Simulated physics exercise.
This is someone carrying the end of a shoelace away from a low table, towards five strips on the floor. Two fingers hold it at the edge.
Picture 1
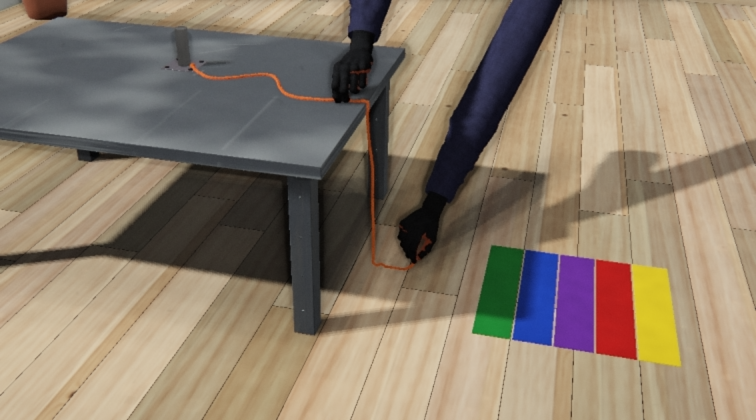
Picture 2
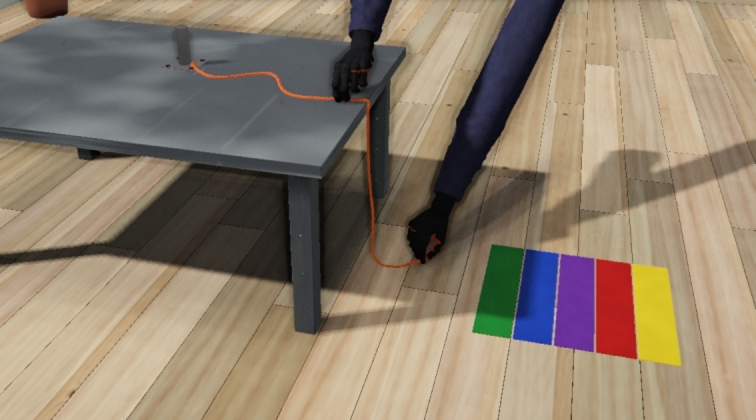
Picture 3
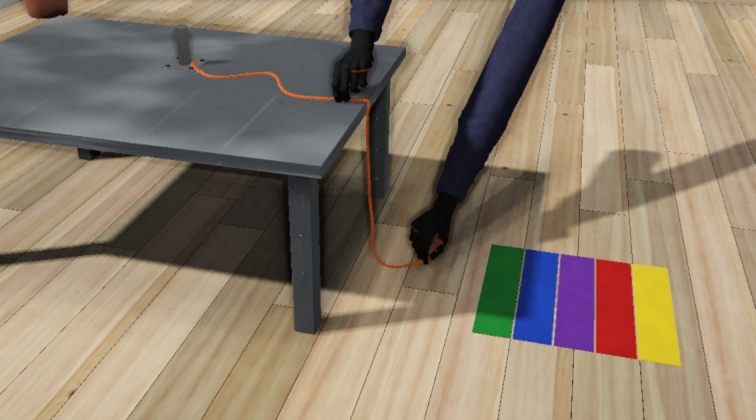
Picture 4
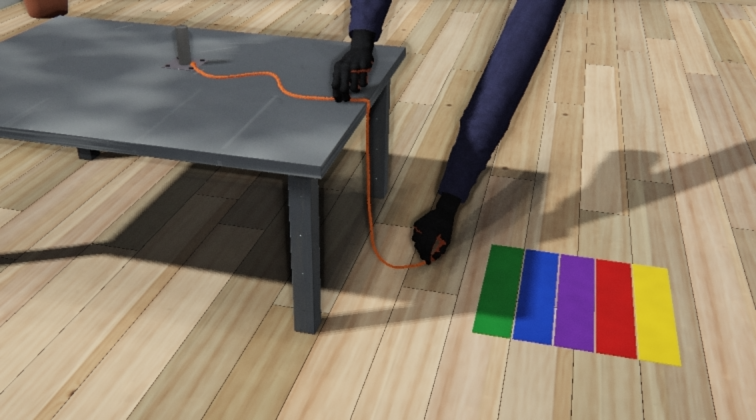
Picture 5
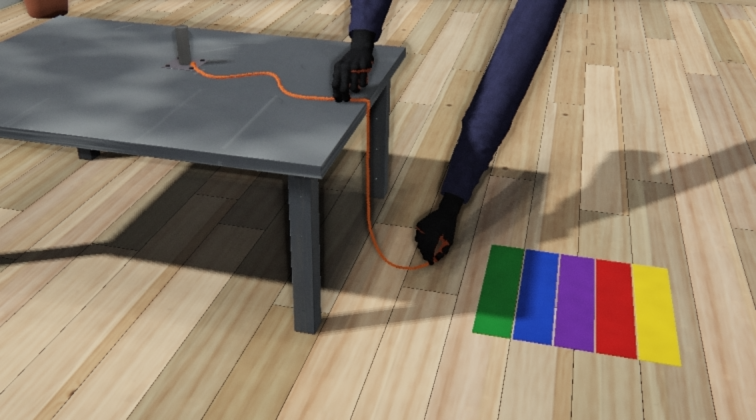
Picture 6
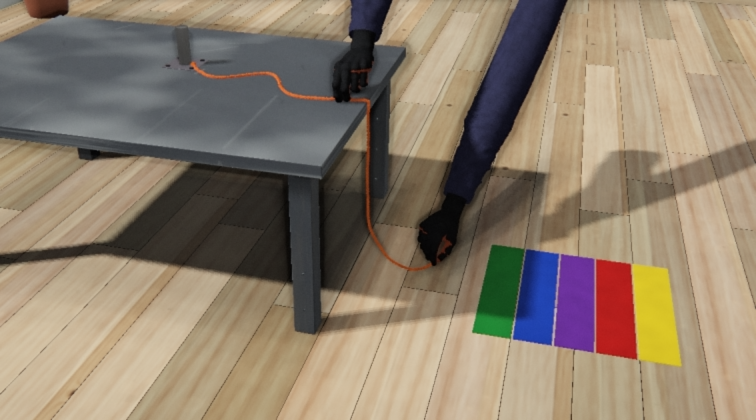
The footage shows an orange cord running across a gray low table and over its edge, pinched there by one dark-gloved hand, while another hand near the floor draws the end slightly right, toward five colored strips.
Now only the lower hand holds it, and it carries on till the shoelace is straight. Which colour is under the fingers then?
The purple one.
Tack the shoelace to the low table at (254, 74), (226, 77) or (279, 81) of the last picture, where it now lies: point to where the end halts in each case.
Near (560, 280), (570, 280) and (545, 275).
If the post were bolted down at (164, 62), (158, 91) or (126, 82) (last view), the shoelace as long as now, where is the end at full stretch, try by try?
The places are (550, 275), (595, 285) and (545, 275).
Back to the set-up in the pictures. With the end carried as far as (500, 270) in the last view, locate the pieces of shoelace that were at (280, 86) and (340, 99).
At (317, 86), then (371, 115).
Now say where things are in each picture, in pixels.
The first frame shows end (417, 259); green (495, 318); blue (534, 324); purple (575, 330); red (616, 337); yellow (658, 343).
The second frame shows end (426, 259); shoelace through (204, 74) (272, 75) (303, 97) (368, 118) (370, 185) (372, 250).
The third frame shows end (428, 259).
The fourth frame shows end (431, 260); shoelace through (204, 74) (272, 75) (303, 97) (368, 118) (369, 184) (375, 250).
The fifth frame shows end (434, 260).
The sixth frame shows end (436, 261); shoelace through (204, 74) (272, 75) (303, 97) (368, 118) (367, 184) (381, 249).
Soon after, end near (500, 270); over green.
Then, end near (551, 277); over blue.
At full stretch, end near (581, 282); over purple. It halts on the purple strip.
